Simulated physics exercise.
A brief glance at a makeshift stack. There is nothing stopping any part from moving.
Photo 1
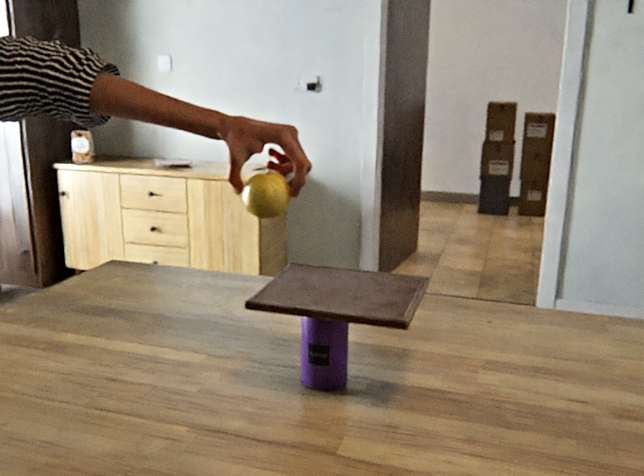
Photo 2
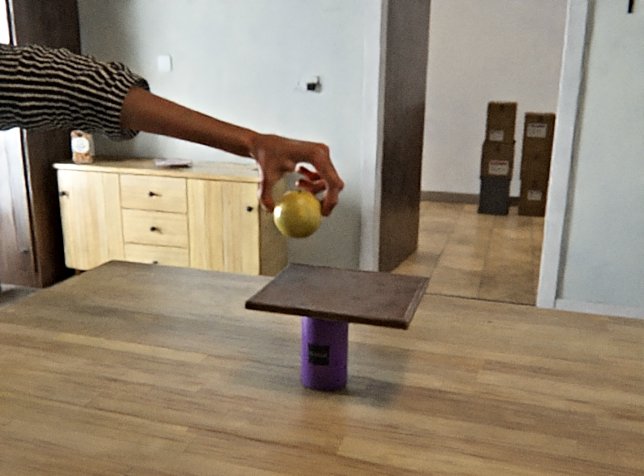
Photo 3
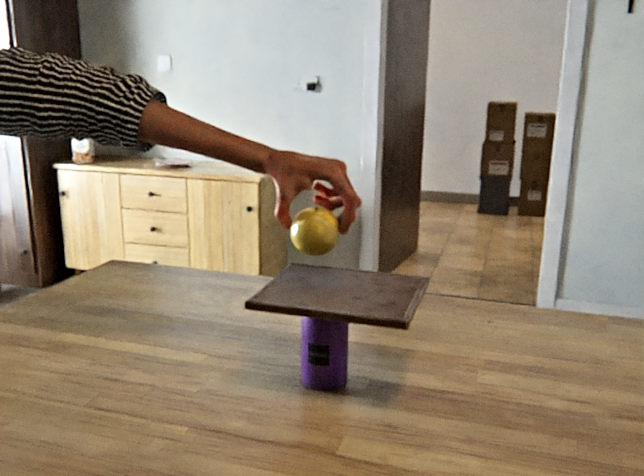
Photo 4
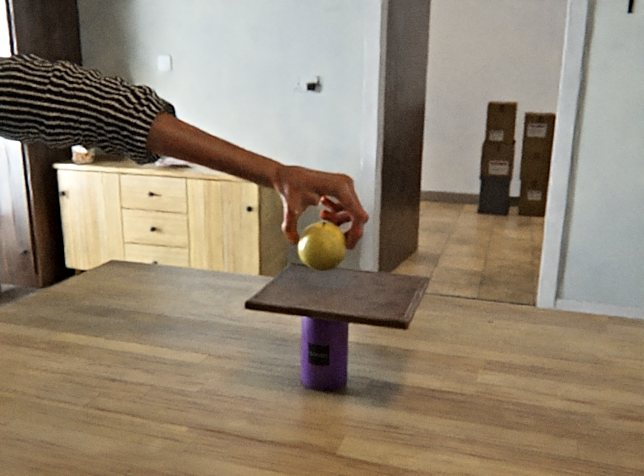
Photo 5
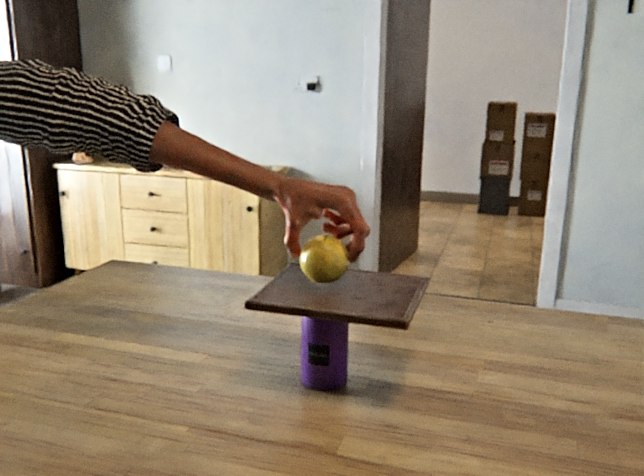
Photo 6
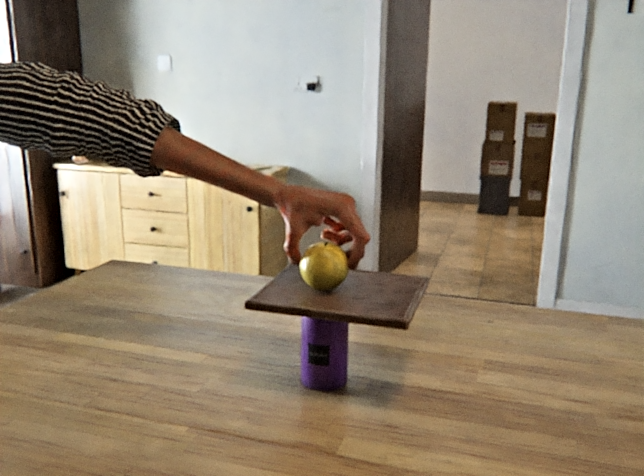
In the video, a hand in a striped sleeve carries a yellow apple rightward and down above a dark square board resting on a purple jar, then sets the apple on the board while keeping hold of it.
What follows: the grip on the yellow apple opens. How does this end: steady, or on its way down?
It will most likely stay balanced.
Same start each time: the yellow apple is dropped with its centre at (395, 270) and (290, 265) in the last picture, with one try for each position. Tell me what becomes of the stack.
Result of try one: Collapse; result of try two: No collapse.
Then, 0.20 s past the last view, nothing moves.
Then, 0.50 s past the last view, yellow apple resting near (324, 267).
Finally, all 3 still in place. Final places as the last picture's camera would see them, yellow apple near (324, 267). The stack keeps its balance.
